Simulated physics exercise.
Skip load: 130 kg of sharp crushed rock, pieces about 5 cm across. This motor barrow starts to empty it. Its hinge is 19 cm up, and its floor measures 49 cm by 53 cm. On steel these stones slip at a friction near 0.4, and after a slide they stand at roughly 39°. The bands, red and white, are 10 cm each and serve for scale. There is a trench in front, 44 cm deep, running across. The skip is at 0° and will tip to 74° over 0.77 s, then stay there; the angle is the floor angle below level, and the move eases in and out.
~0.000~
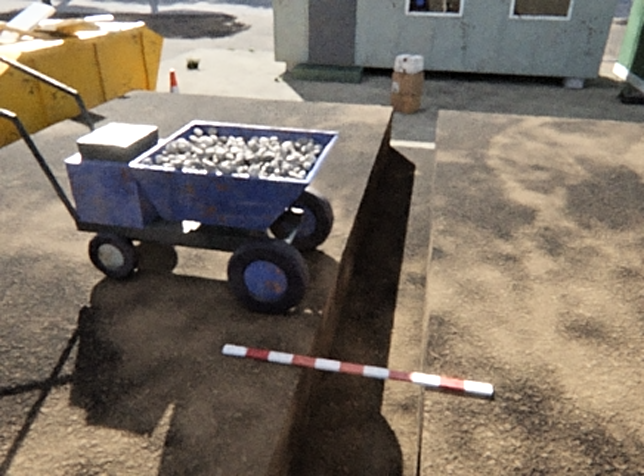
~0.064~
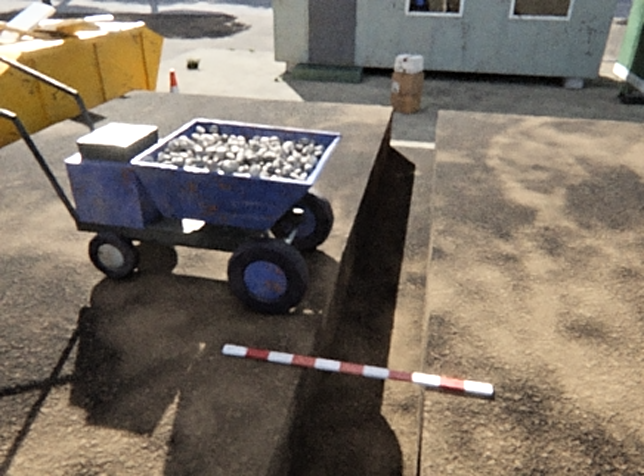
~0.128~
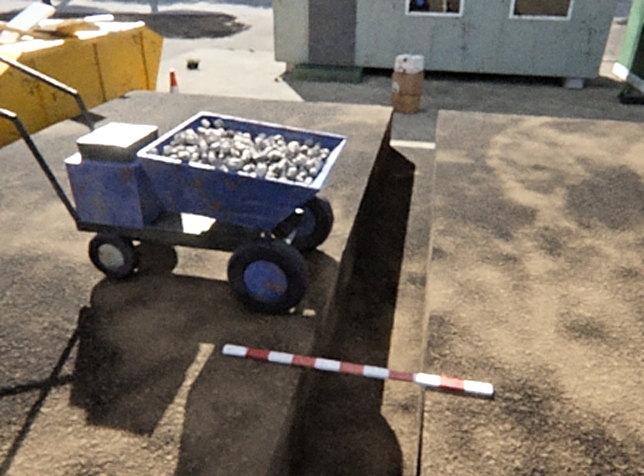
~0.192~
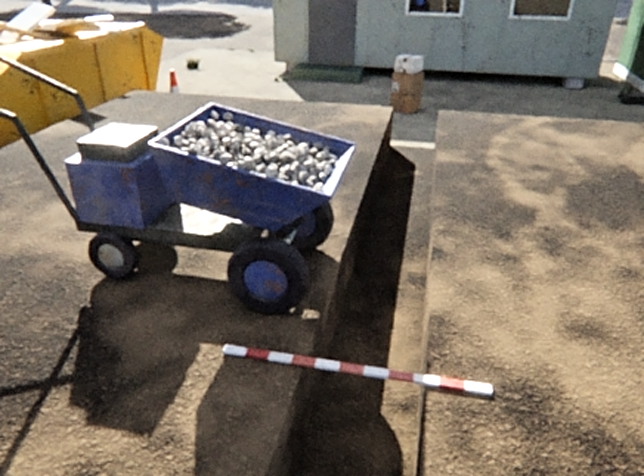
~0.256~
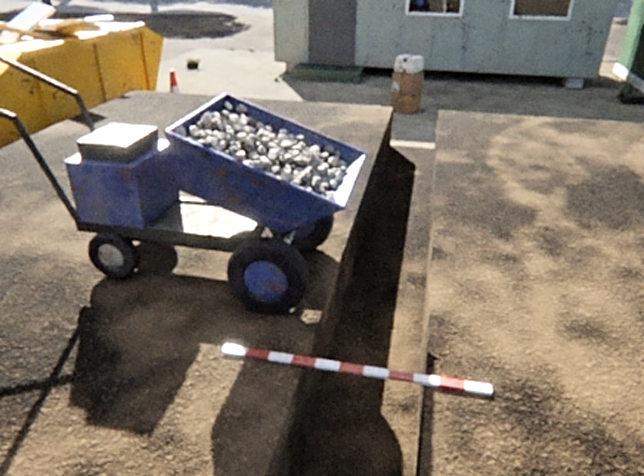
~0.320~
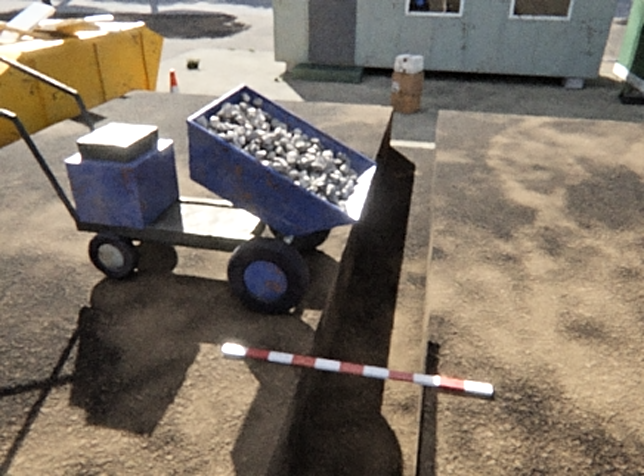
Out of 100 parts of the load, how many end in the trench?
Some 74 out of 100.
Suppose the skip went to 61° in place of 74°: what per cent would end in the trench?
Roughly 40% would end there.
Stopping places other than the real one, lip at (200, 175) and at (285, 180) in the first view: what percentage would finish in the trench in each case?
Roughly 65 percent for the first, and 90 percent for the second.
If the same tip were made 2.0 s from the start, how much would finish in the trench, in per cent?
Near 90 per cent.
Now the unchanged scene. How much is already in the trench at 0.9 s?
By that point it's something like 25 in a hundred.
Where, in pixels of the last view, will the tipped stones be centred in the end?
Middle at around (407, 345), I'd say.
After 0.6 s the floor is at 63°; 100 % in the skip; the foremost stones are at (385, 252).
After 0.9 s the floor is at 74°; 65 % in the skip, 24 % in the trench, 10 % past the trench; the foremost stones are at (464, 309).
After 1.2 s the floor is at 74°; 23 % in the skip, 50 % in the trench, 27 % past the trench; the foremost stones are at (584, 301).
After 3.2 s the floor is at 74°; 0 % in the skip, 74 % in the trench, 26 % past the trench; the foremost stones are past the picture's edge.
